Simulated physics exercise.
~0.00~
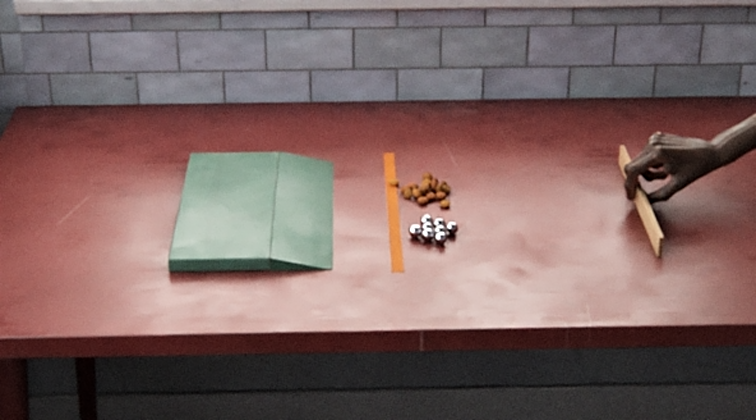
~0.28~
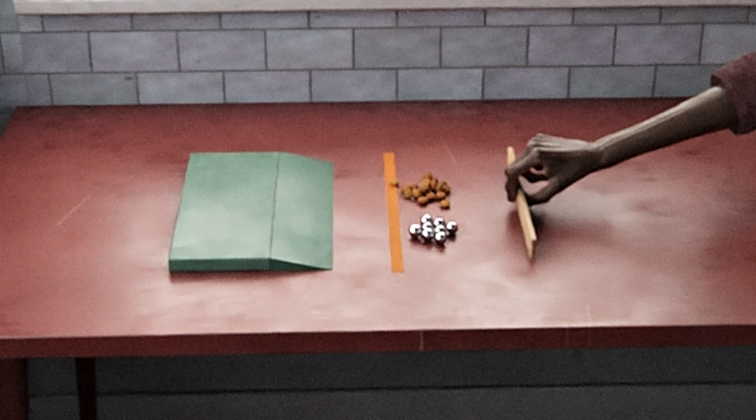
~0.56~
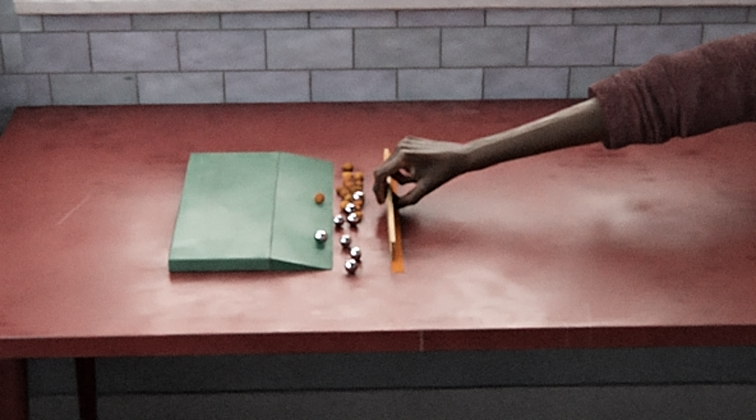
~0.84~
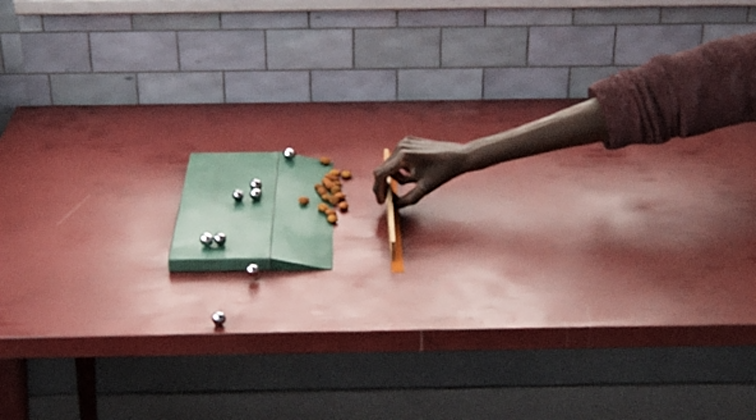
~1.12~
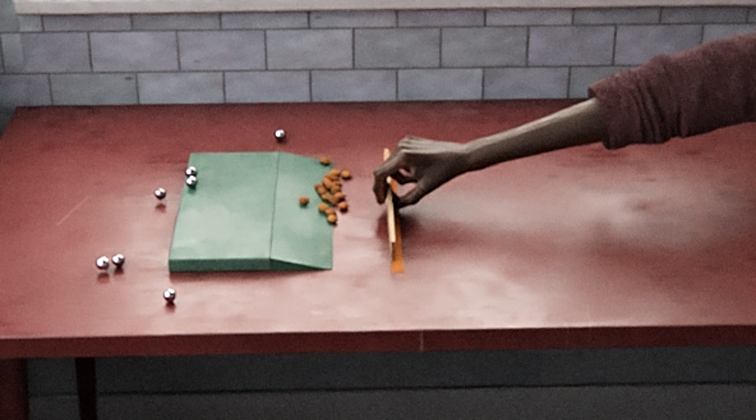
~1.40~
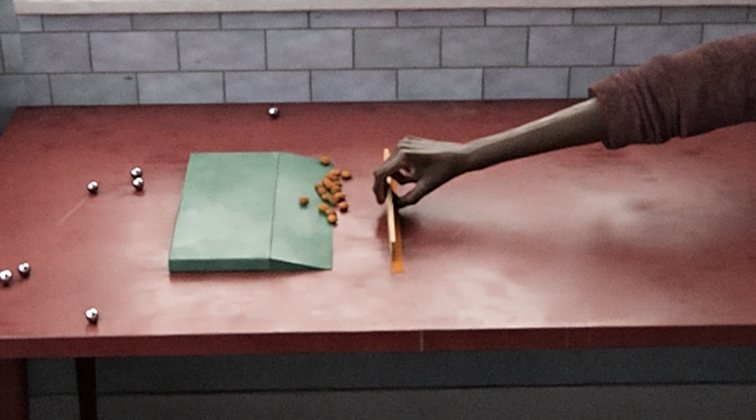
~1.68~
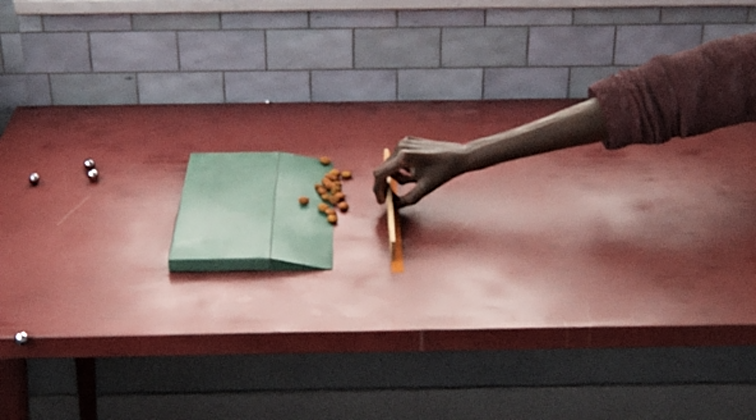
The footage shows a hand sweeping a wooden strip leftward along a red table, pushing brown bits and shiny silver balls toward a green ramp and stopping at orange tape. The balls roll over and beyond the ramp, some leaving the table, while the brown bits settle around its lower edge.
